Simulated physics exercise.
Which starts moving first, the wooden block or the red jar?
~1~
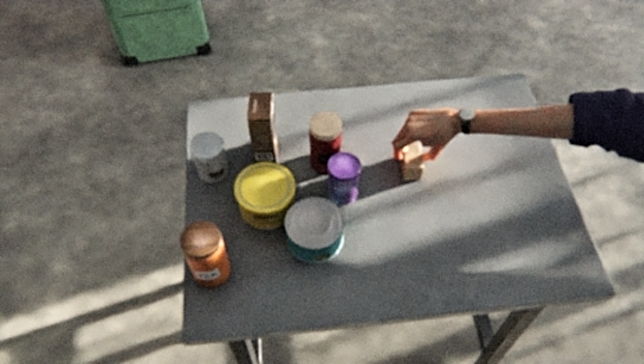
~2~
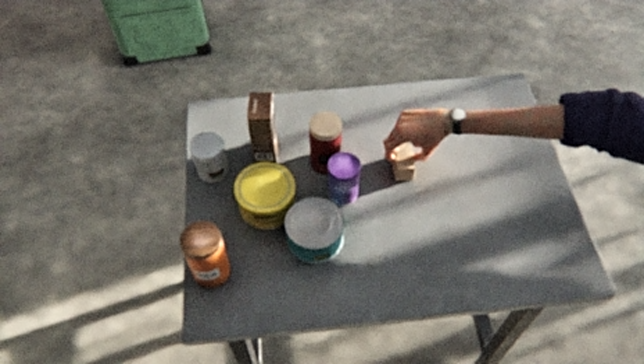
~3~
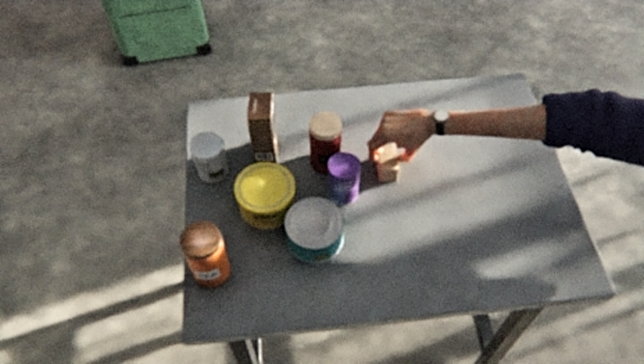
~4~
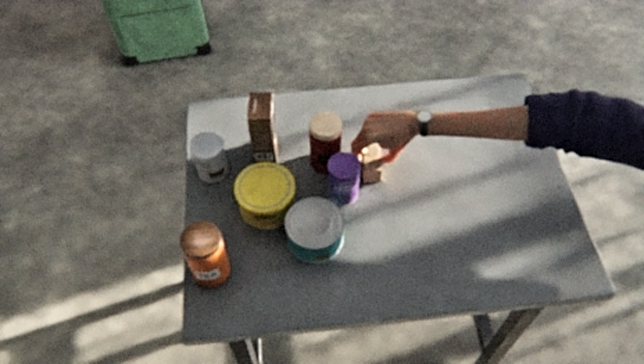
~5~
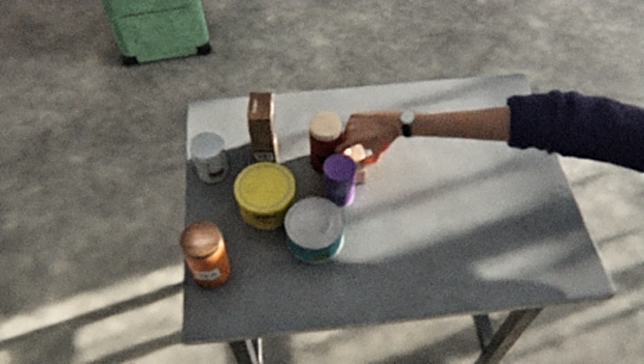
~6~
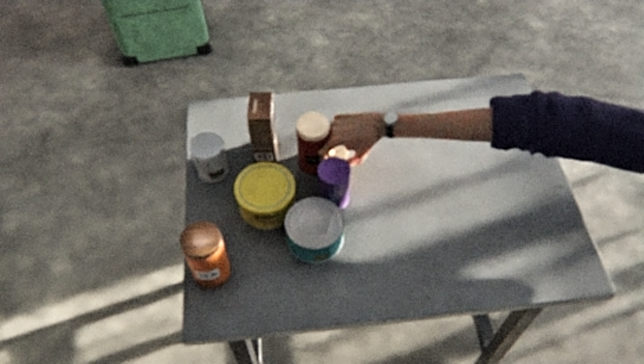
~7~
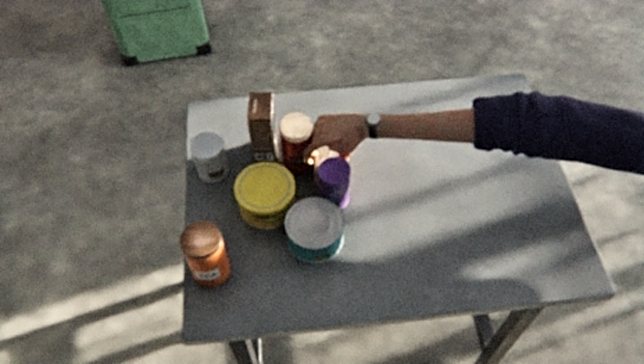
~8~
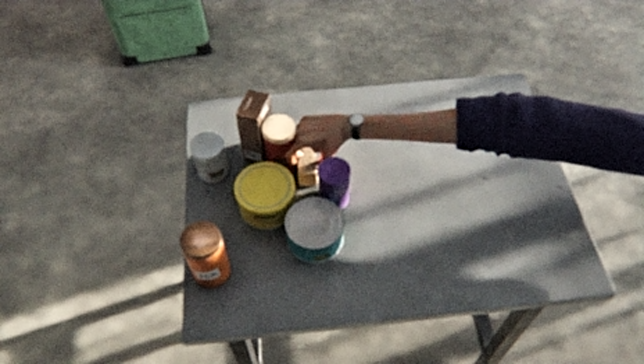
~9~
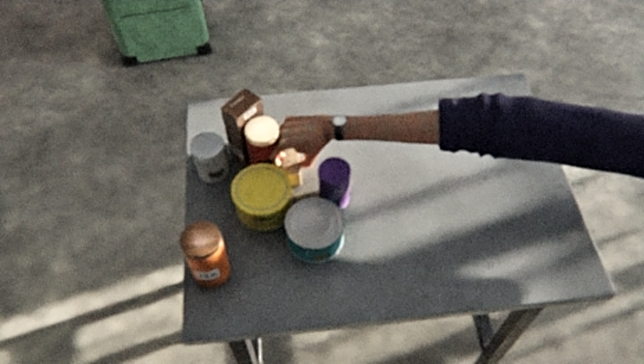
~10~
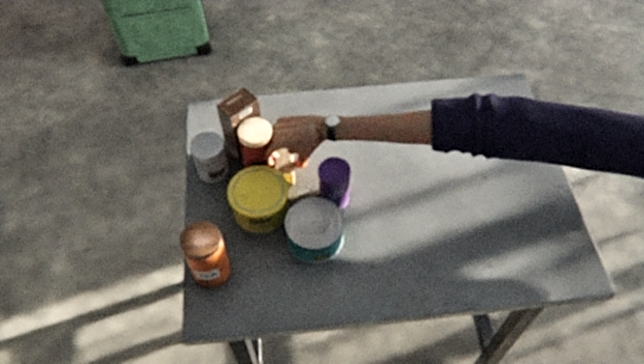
The wooden block starts moving first. The red jar stays still at first and only shifts left later, once the hand has brought the block up close to it.
